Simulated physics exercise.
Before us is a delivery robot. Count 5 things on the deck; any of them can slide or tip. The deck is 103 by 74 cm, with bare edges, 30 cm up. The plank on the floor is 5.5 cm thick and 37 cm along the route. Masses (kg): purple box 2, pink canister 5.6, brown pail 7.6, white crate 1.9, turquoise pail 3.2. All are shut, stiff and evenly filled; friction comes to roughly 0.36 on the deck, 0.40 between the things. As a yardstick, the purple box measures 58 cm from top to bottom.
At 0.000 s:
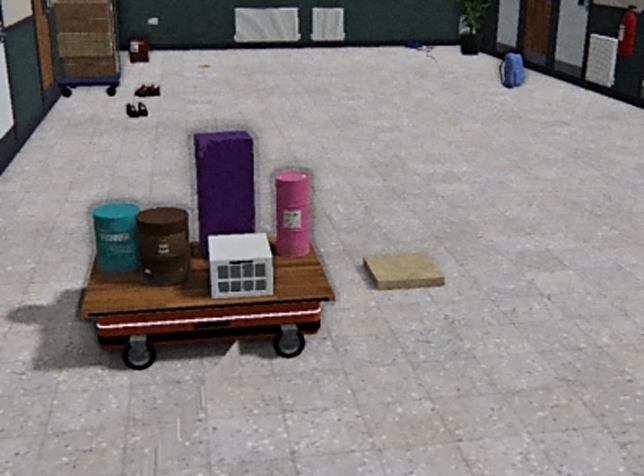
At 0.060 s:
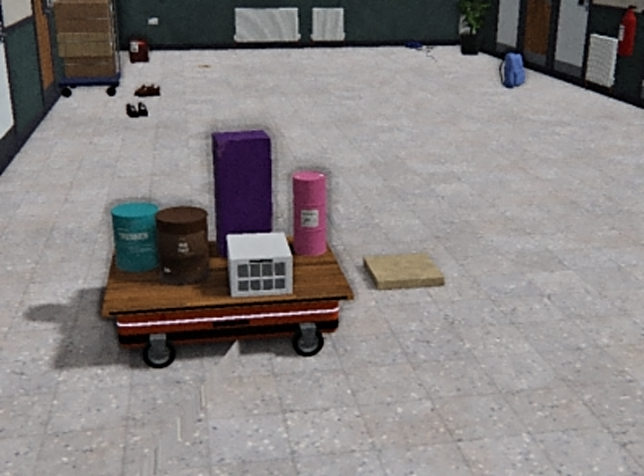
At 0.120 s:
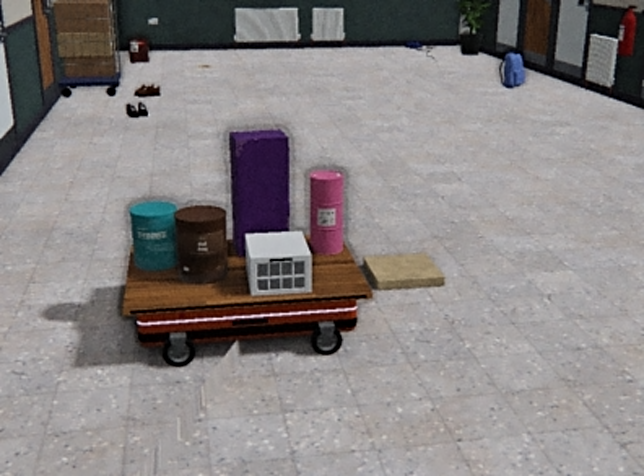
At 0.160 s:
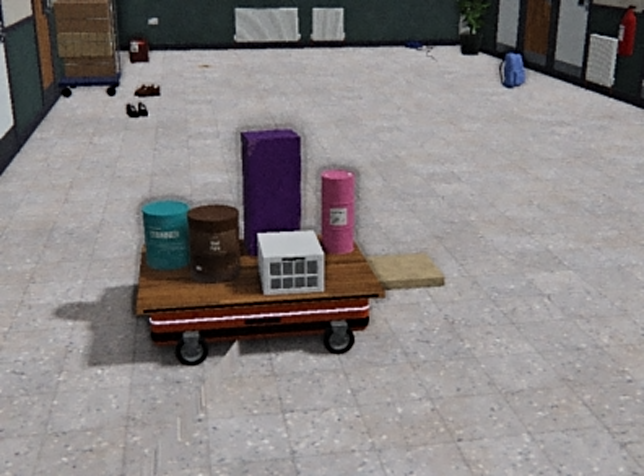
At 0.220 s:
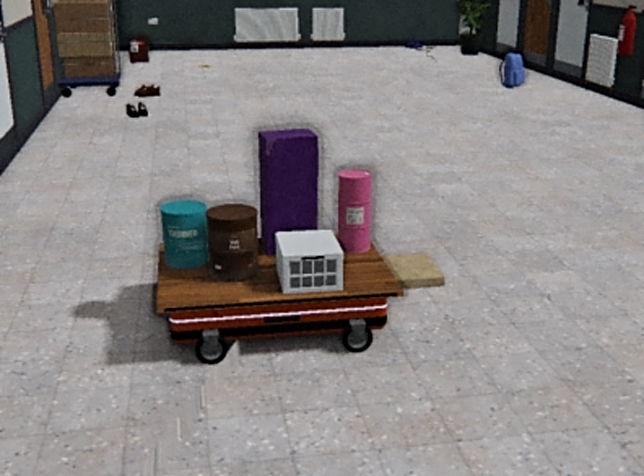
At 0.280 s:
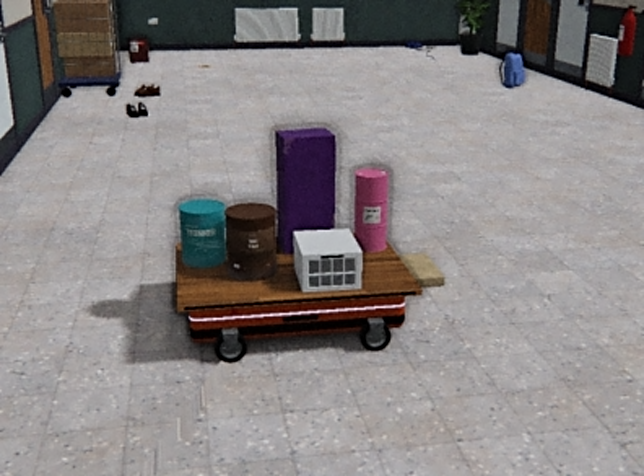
In a wide room with a pale tiled floor, a low wheeled cart carrying a purple box, a white crate and three round containers rolled slowly to the right, passing in front of a flat plank.
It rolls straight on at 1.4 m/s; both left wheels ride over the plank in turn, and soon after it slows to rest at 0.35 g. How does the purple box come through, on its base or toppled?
The purple box topples.
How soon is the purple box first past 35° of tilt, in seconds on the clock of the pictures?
At about 1.4 s.
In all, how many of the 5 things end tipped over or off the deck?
2 of them.
After 0.68 s, cart 95 cm along; purple box leaning 24° near (403, 179); pink canister leaning 26°; white crate slid 2 cm.
After 1.08 s, cart 151 cm along; purple box leaning 29° near (513, 175); pink canister leaning 66°; turquoise pail leaning 15°.
After 1.48 s, cart 202 cm along; purple box leaning 60° near (626, 188); pink canister on its side; white crate slid 8 cm.
At rest (2.7 s), tipped over on the deck, purple box and pink canister; the other 3 in place, give or take 10 cm.
